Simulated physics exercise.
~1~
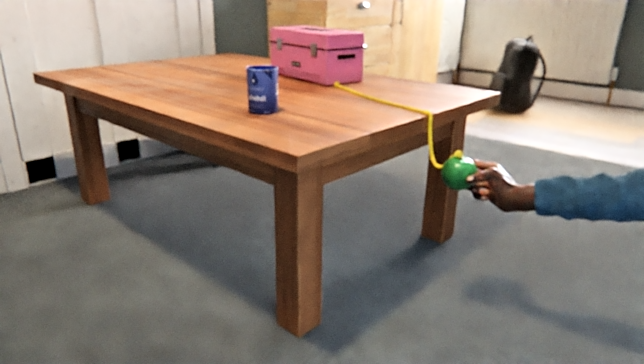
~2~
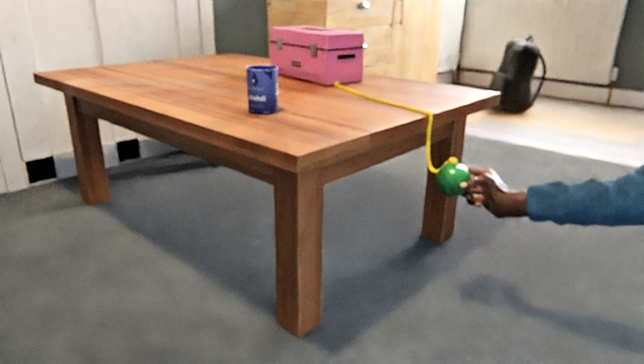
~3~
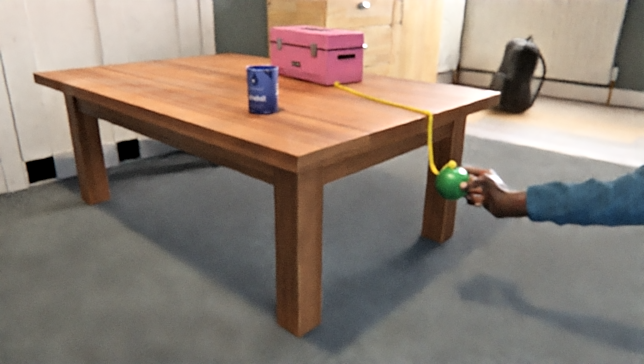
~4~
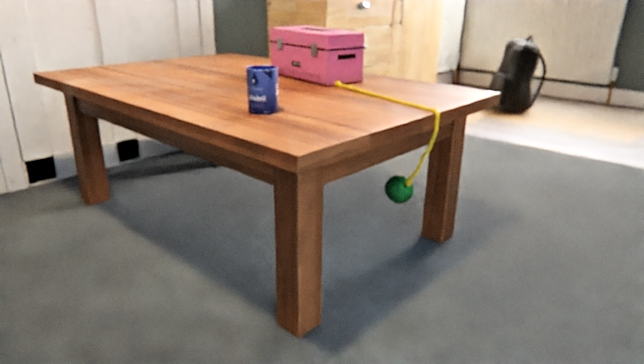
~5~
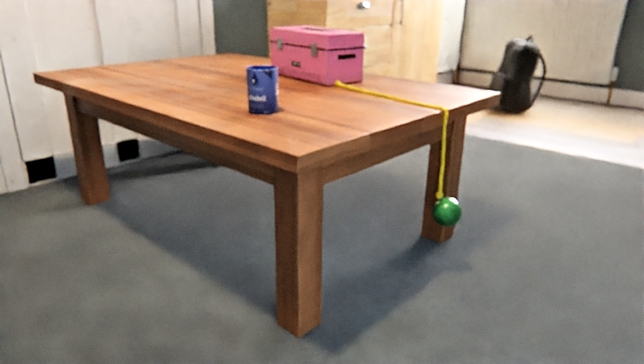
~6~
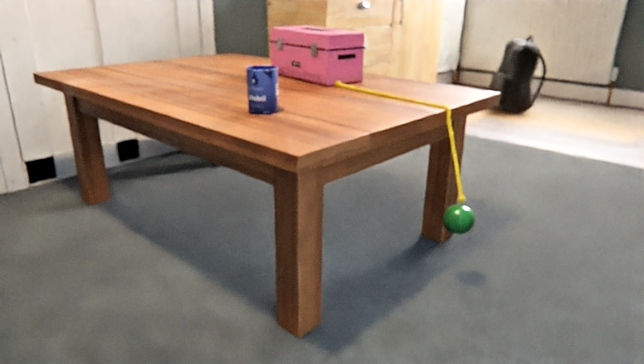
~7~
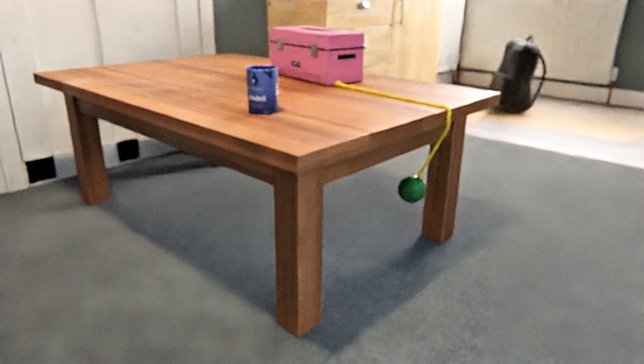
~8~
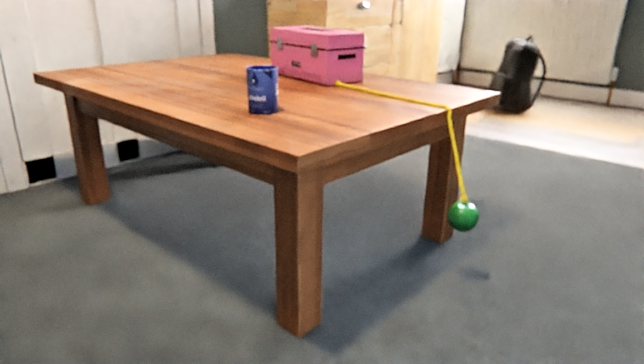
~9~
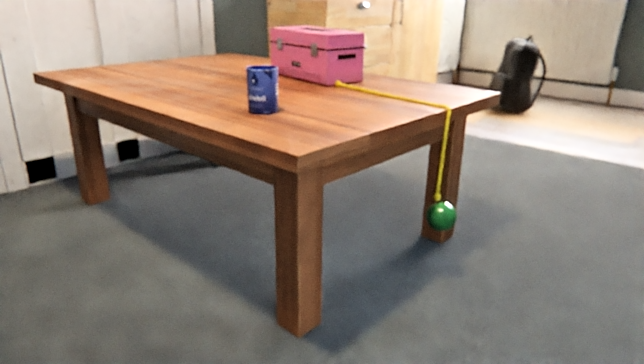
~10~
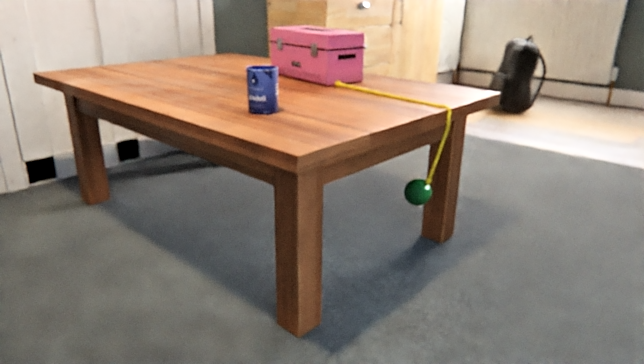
A hand held a green apple on a yellow cord off the end of a wooden table, then let go, and the apple swung back and forth below the edge, still hanging at the end while the pink toolbox and blue cup stayed put.
